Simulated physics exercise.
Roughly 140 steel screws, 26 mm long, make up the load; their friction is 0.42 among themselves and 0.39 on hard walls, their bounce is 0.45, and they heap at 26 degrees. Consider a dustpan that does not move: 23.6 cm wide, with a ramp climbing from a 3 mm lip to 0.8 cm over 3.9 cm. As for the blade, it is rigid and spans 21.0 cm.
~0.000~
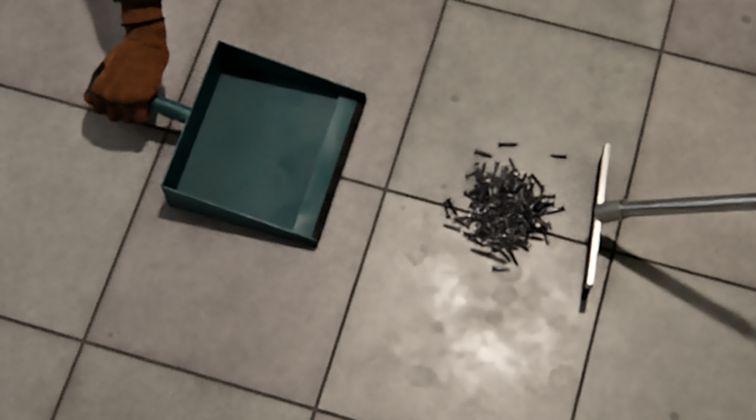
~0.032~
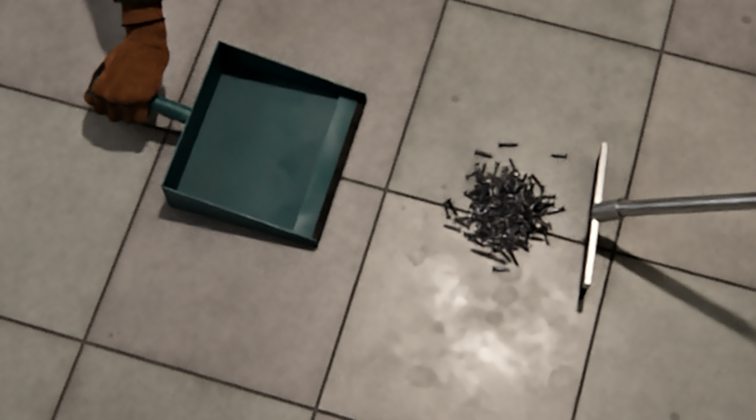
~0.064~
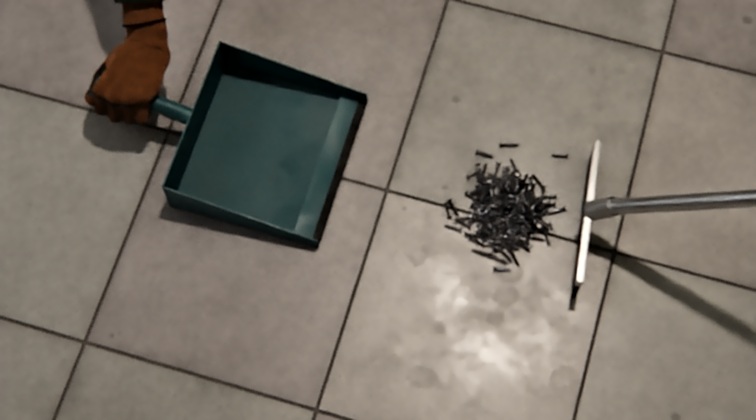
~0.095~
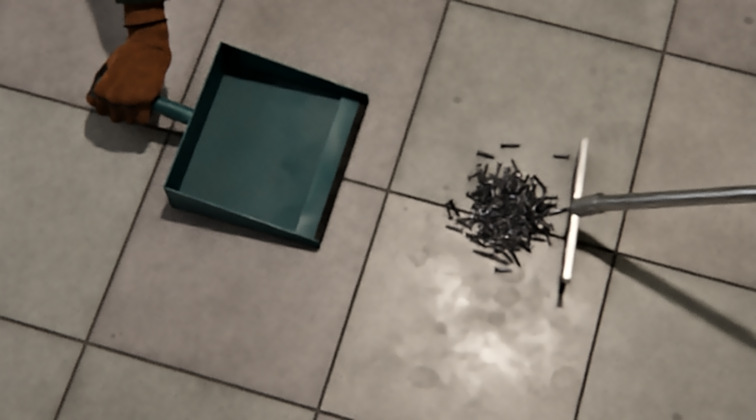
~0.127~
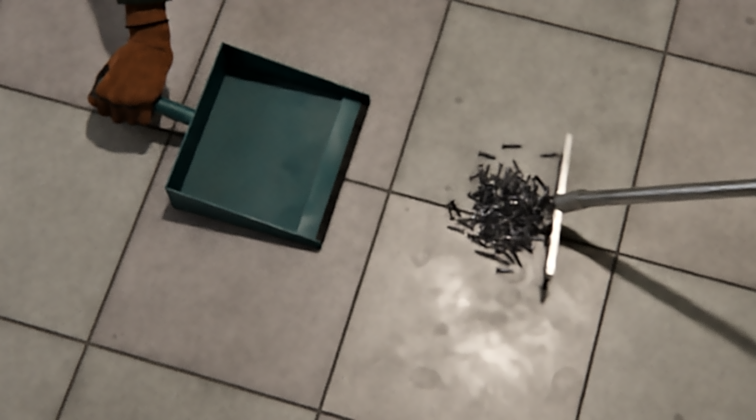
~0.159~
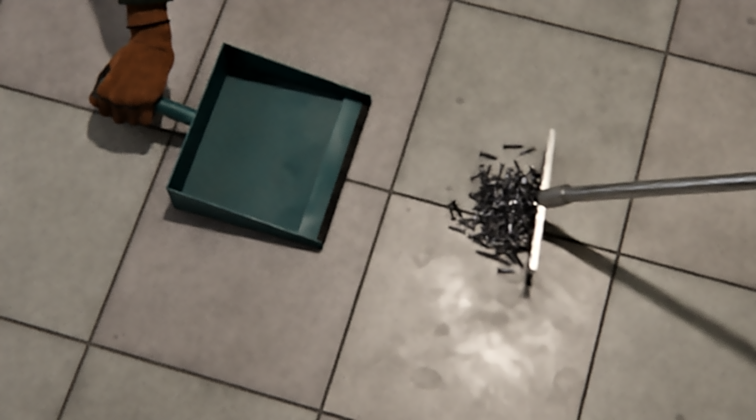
In this clip, a gloved hand holds a green dustpan still on a tiled floor while a thin white blade on a metal handle slides left, reaching a pile of small dark screws and pushing into its right side.
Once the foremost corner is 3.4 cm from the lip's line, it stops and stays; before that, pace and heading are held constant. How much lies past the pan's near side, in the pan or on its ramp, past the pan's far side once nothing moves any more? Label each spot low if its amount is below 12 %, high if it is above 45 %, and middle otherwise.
Past the pan's near side: Low, in the pan or on its ramp: Middle, past the pan's far side: Low.
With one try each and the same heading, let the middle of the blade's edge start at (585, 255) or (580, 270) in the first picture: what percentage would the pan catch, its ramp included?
Estimates: 25 percent and 20 percent.
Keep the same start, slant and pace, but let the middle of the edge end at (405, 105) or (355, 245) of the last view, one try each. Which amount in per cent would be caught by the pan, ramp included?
I'd expect about 10 percent, then about 15 percent.
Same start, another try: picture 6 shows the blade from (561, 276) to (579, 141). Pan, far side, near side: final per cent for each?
Final per cent - pan 15, far 0, near 5.
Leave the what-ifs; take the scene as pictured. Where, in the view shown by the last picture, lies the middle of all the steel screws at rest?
(356, 173) or so.
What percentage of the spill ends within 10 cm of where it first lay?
0 %.
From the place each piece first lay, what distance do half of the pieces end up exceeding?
Roughly 24 centimetres.
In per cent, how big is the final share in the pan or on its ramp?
Around 25 in a hundred finish there.
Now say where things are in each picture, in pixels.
The first picture shows blade from (590, 285) to (606, 149), moved 0.0 cm, 0 of the pieces shifted so far; middle of the pieces at (504, 209); pan at (256, 149).
The second picture shows blade from (587, 284) to (604, 149), moved 0.4 cm, 0 of the pieces shifted so far; middle of the pieces at (504, 209).
The third picture shows blade from (579, 282) to (596, 147), moved 1.6 cm, 0 of the pieces shifted so far; middle of the pieces at (505, 210).
The fourth picture shows blade from (566, 279) to (584, 144), moved 3.5 cm, 0 of the pieces shifted so far; middle of the pieces at (506, 210).
The fifth picture shows blade from (550, 274) to (568, 140), moved 6.0 cm, 9 of the pieces shifted so far; middle of the pieces at (508, 211).
The sixth picture shows blade from (533, 270) to (552, 136), moved 8.5 cm, 58 of the pieces shifted so far; middle of the pieces at (506, 208); pan at (262, 151). Its pace works out near 0.78 m/s.
Then, at 0.31 s, middle of the blade 16 cm from the lip; 0 % over the lip, far side 0 %, near side 0 %.
After 0.42 s, middle of the blade 7 cm from the lip; 0 % over the lip, far side 0 %, near side 0 %.
After 0.65 s, middle of the blade 5 cm from the lip; 25 % over the lip, far side 0 %, near side 5 %.
At rest (1.7 s), near side 0 %, pan 25 %, far side 0 %, in front of the lip or behind the blade 70 %.
